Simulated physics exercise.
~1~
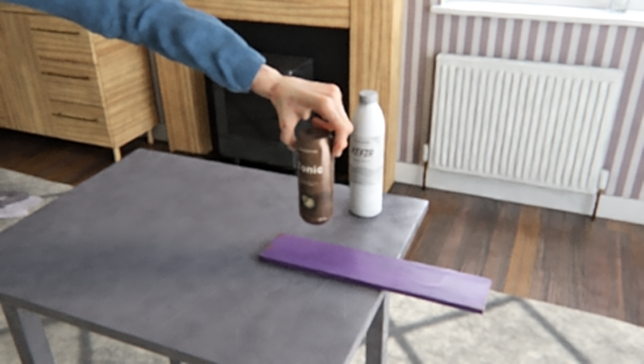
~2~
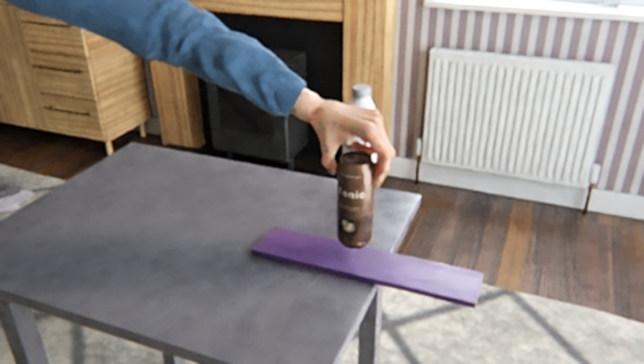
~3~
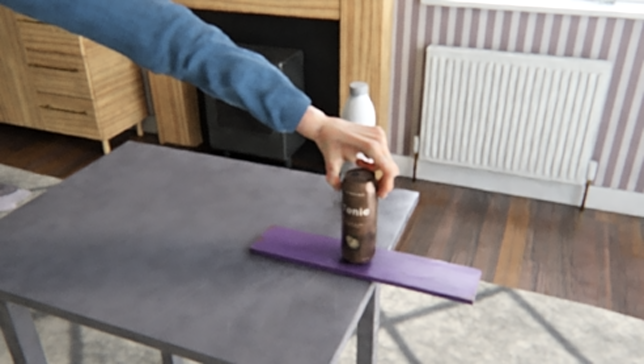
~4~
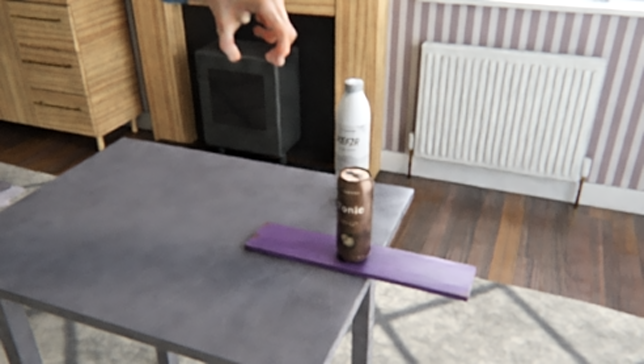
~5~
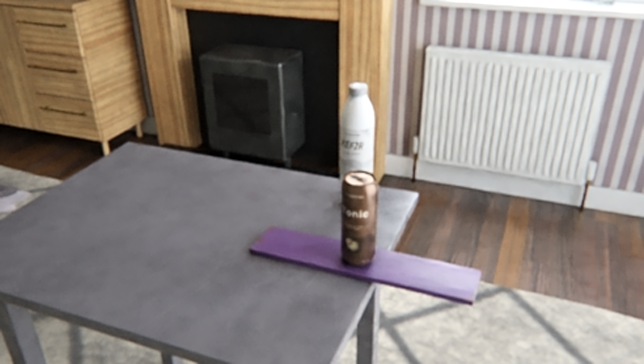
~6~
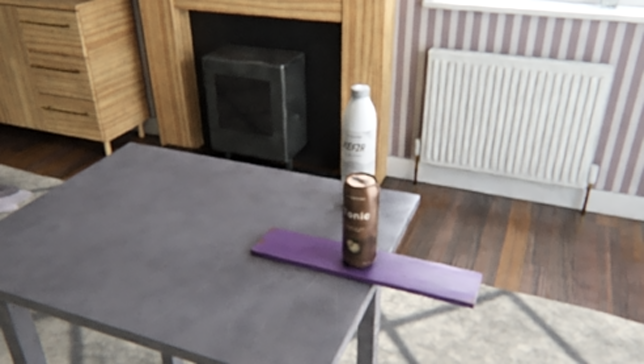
A brown can, gripped from above by a hand in a blue sleeve, hovers over a grey table in a home room, seen from slightly above by a gently swaying camera. A purple plank juts past the table's right edge, and a white bottle stands behind it, with a fireplace, wooden drawers and a white radiator beyond. The hand carries the can right and slightly down, then sets it upright on the plank near the table's edge. The fingers let go and the hand withdraws upward out of view. The can stays standing, the plank remains balanced, and the bottle stands undisturbed.
